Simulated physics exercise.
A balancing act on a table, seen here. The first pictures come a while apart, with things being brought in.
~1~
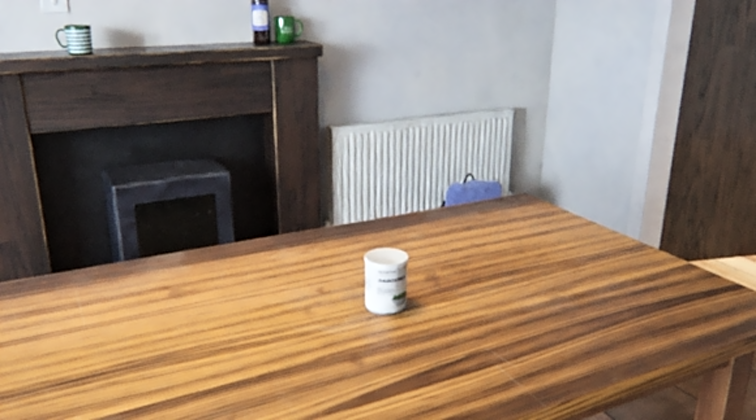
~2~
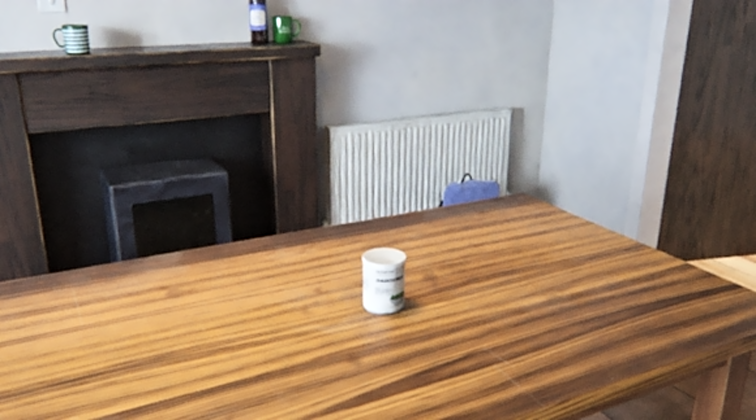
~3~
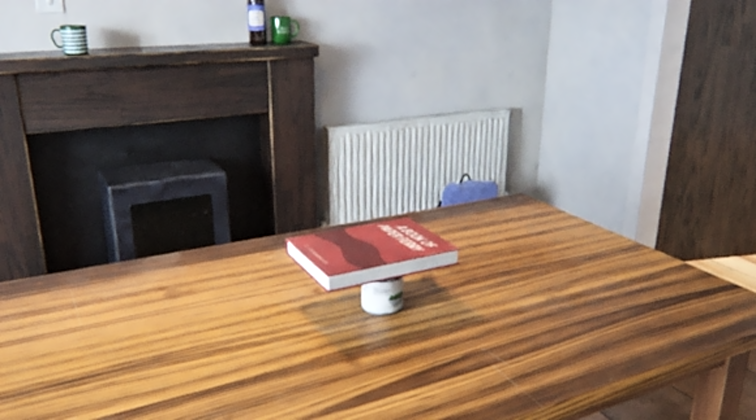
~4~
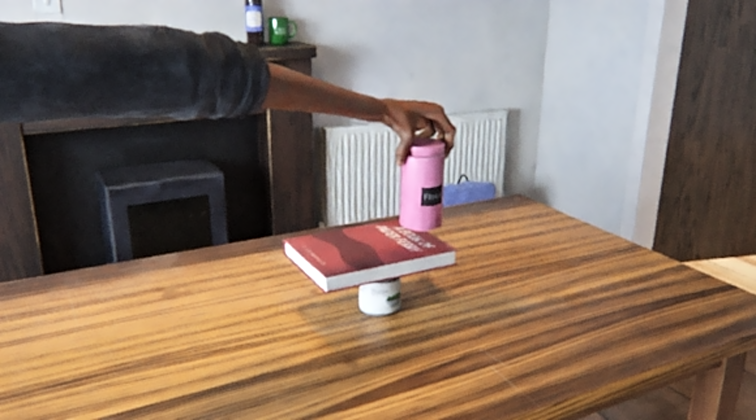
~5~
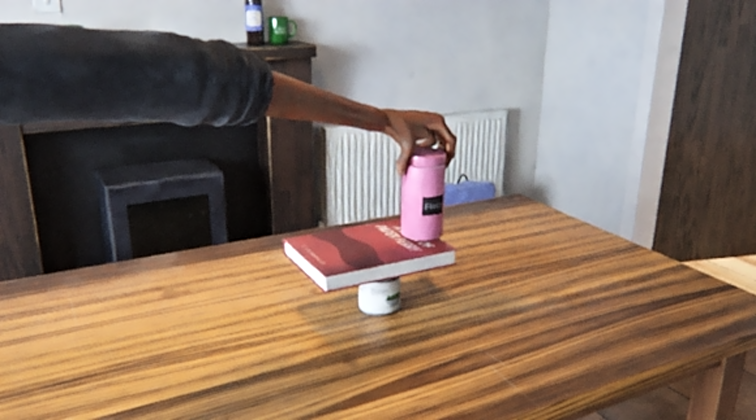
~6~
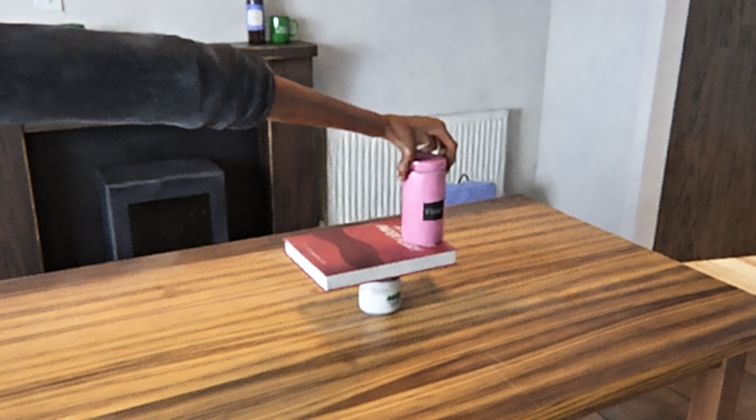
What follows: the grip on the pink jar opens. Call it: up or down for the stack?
Up - it stays standing.
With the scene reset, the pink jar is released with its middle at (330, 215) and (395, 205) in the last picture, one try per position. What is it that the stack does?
Trial 1 - collapsed; trial 2 - stable.
Then, 0.80 s past the last view, nothing moves.
Then, 1.70 s past the last view, pink jar resting near (424, 199).
Finally, all 3 still in place. Final places as the last picture's camera would see them, pink jar near (425, 199). The stack holds.
